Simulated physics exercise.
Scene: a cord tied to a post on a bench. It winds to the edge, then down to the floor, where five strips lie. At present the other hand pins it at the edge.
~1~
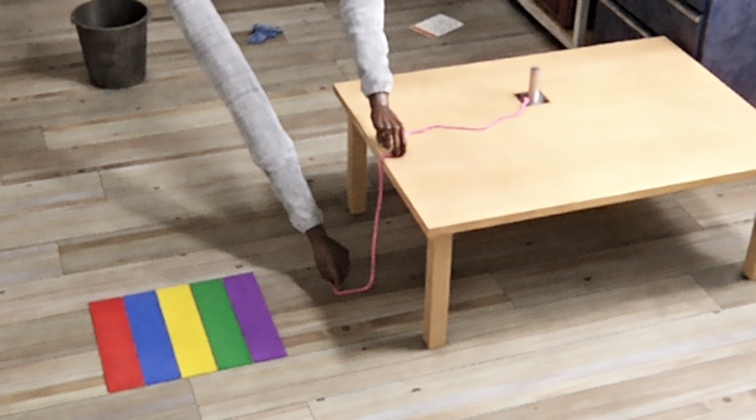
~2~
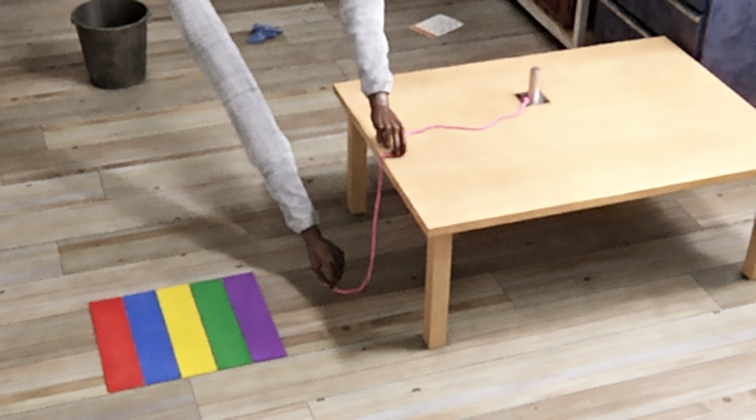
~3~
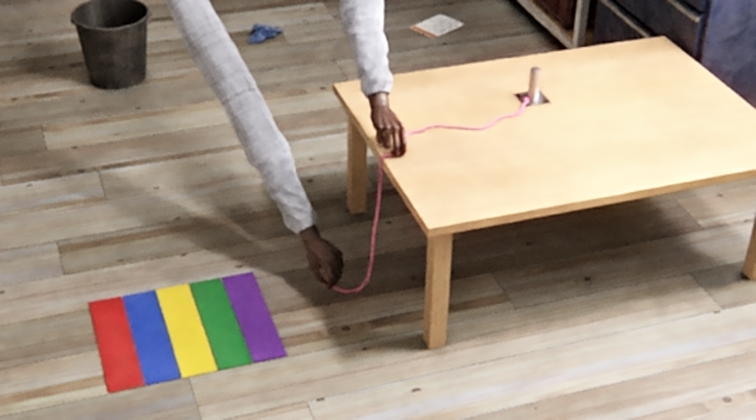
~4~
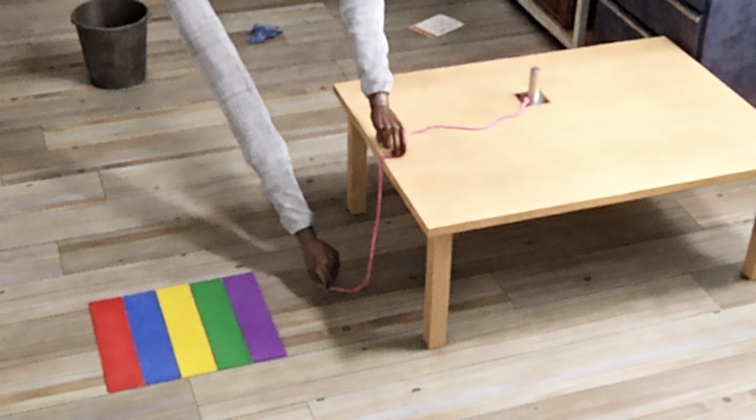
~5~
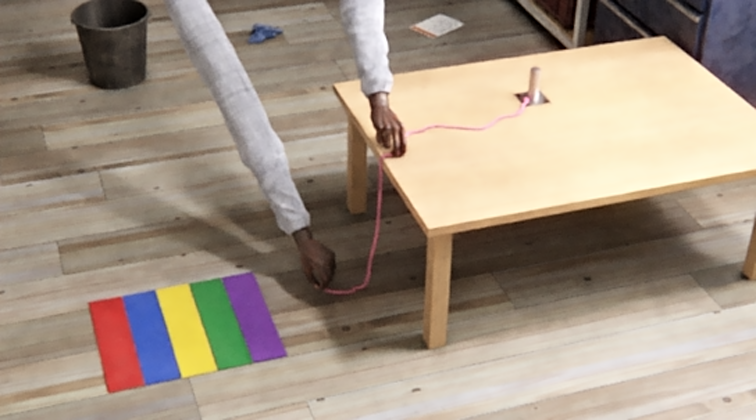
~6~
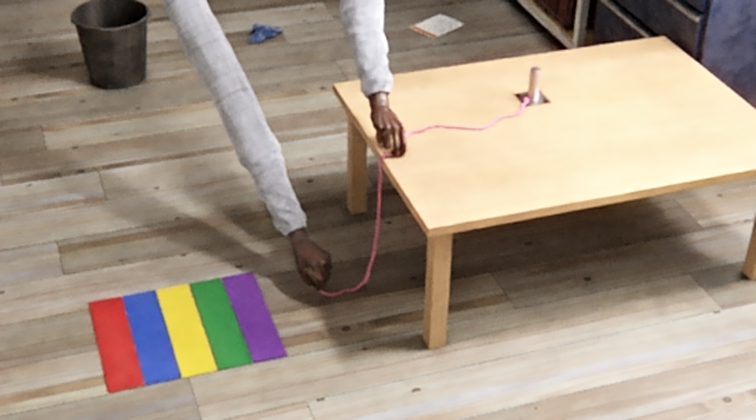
At the start, one hand pins a pink cord at the edge of a wooden table, where it runs from a small post, while the other holds its hanging end near the floor, right of five coloured strips. The lower hand then shifts the end slightly left, while the upper hand stays in place.
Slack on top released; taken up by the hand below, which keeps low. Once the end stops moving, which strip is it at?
It is at the yellow strip.
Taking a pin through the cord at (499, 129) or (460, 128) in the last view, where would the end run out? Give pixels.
First try close to (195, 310), second close to (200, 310).
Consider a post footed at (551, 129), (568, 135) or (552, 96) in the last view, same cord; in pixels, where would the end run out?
It works out at around (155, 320), (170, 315) and (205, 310) for the three tries.
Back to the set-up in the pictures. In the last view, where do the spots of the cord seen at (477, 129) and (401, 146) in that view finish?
They end up at (450, 124) and (365, 161).
Soon after, end near (237, 303); over purple.
Then, end near (198, 311); over yellow.
At full stretch, end near (174, 315); over yellow. The yellow one.
